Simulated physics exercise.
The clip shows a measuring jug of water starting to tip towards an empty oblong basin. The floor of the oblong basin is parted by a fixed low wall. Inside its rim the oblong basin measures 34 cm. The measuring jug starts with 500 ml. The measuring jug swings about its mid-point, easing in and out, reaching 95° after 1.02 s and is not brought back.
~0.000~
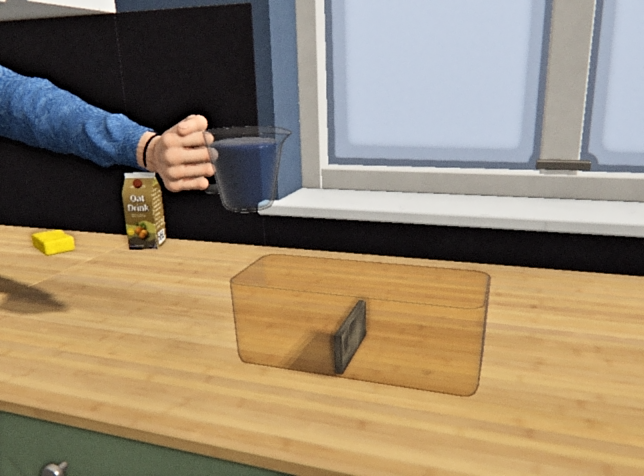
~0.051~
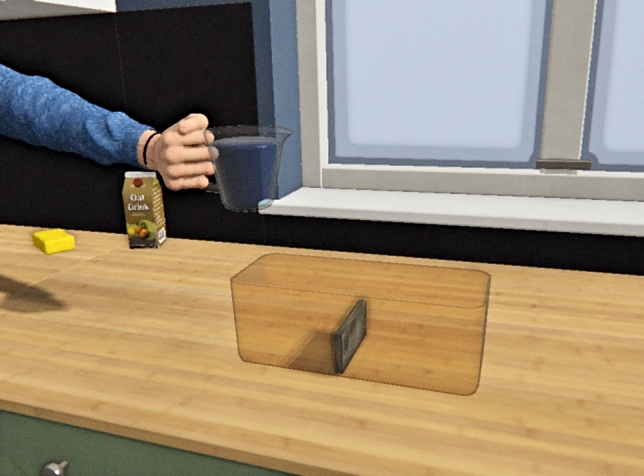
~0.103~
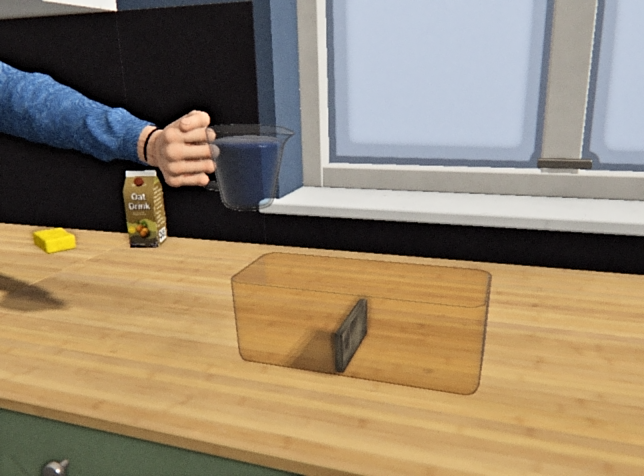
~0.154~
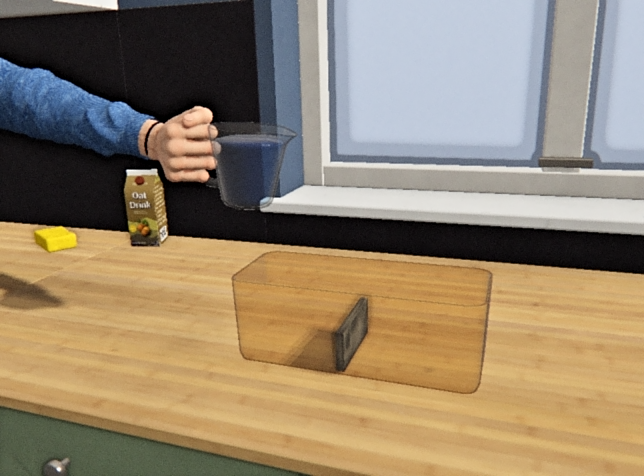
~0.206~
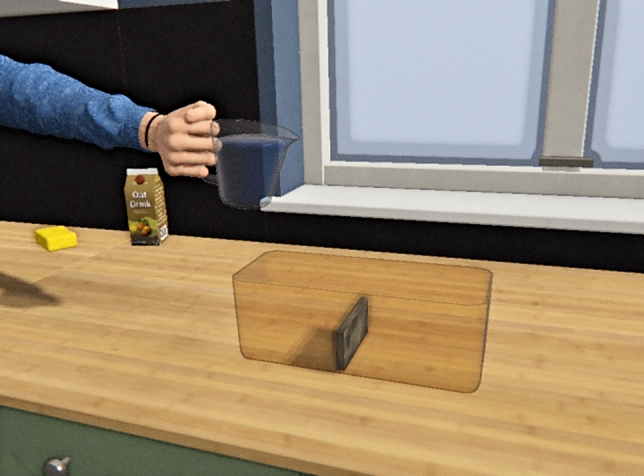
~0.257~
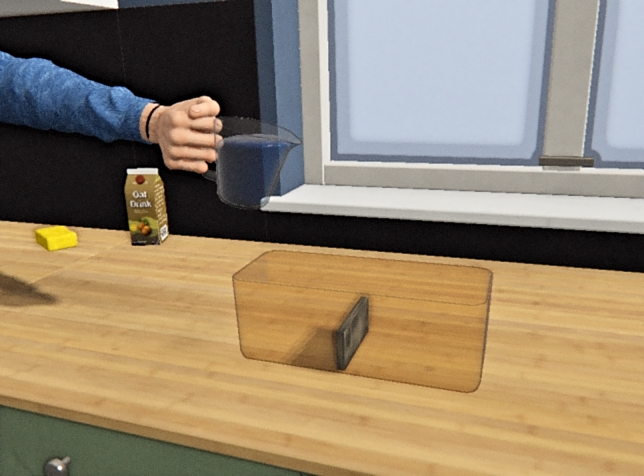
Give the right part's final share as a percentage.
Roughly 24 per cent is past the wall.
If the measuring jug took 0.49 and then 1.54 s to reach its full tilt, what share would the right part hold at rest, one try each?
First 10, then 30 per cent.
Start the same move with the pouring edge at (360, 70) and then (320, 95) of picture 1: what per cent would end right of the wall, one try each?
First 90, then 95 per cent.
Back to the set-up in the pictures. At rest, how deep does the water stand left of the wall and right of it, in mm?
Some 20 mm on the left and 6 mm on the right.
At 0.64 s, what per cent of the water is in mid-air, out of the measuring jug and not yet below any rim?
Some 22 per cent.
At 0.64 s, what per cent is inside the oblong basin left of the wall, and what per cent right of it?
Near 4 on the left, 4 on the right.
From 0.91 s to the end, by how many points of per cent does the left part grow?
Near 34 in a hundred.
Then, 0.64 s in, the tilt is 65° and 70 per cent is still to pour, 4 is left of the wall and 4 right of it.
Then, 0.91 s in, the tilt is 92° and 19 per cent is still to pour, 40 is left of the wall and 22 right of it.
Then, 1.20 s in, the tilt is 95° and 1 per cent is still to pour, 71 is left of the wall and 23 right of it.
Then, 1.52 s in, the tilt is 95° and 0 per cent is still to pour, 74 is left of the wall and 24 right of it.
Finally, 74 per cent lies left of the wall, 24 right of it and 2 outside.
